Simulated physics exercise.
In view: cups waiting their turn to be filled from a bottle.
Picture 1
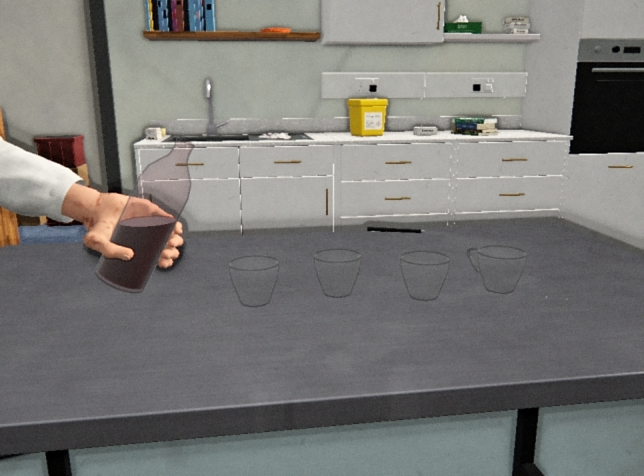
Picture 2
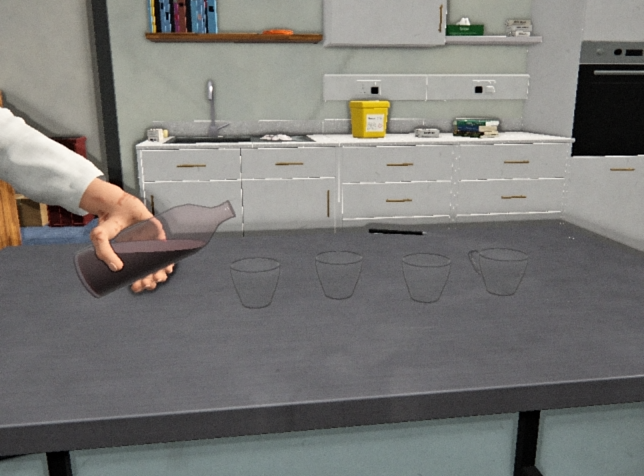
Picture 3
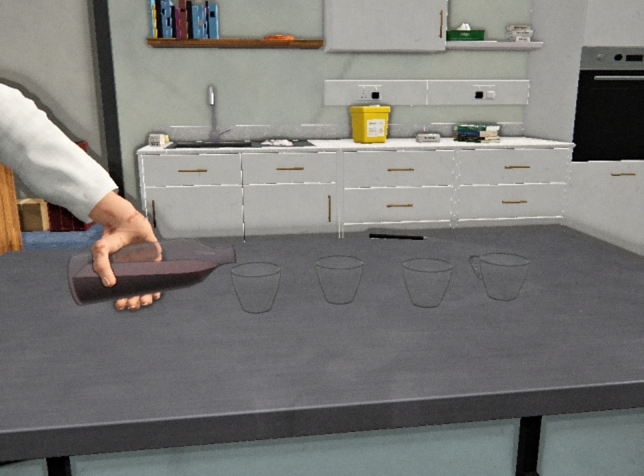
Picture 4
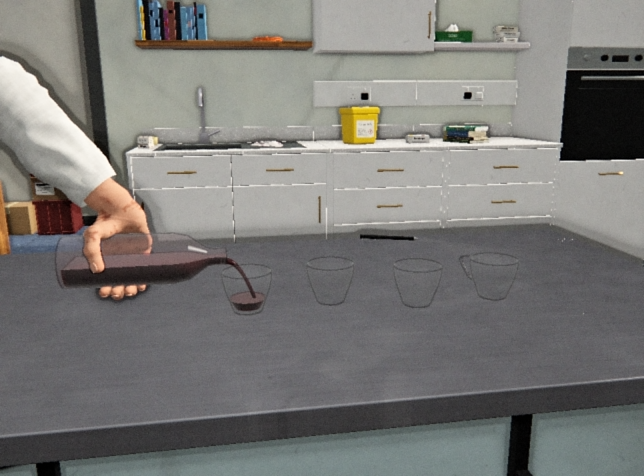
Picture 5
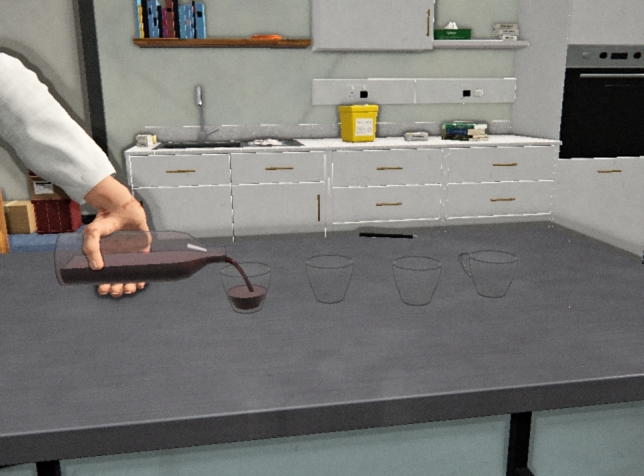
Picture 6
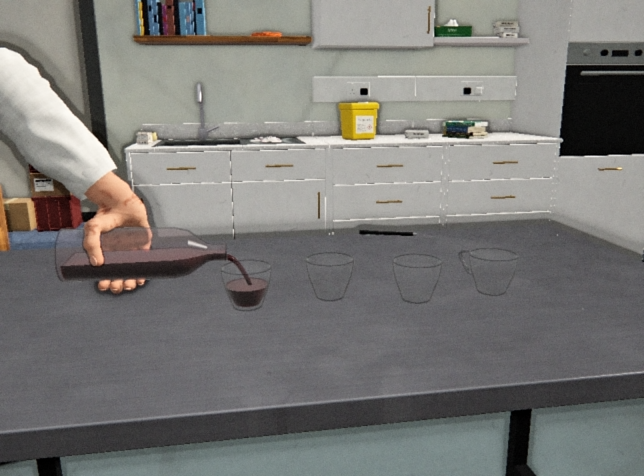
A hand tilting a bottle of dark red liquid sideways, then pouring a thin stream into the leftmost of four clear cups.
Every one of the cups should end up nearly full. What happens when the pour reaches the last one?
There is not enough left for it.
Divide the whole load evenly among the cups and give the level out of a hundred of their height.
About 65 %.
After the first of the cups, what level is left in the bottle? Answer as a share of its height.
About 25 %.
Shortly, the first is about two thirds full.
Then, the first is done and the bottle has about two thirds of its load.
At the finish, the bottle is empty with two filled and the next at about half of a serving.
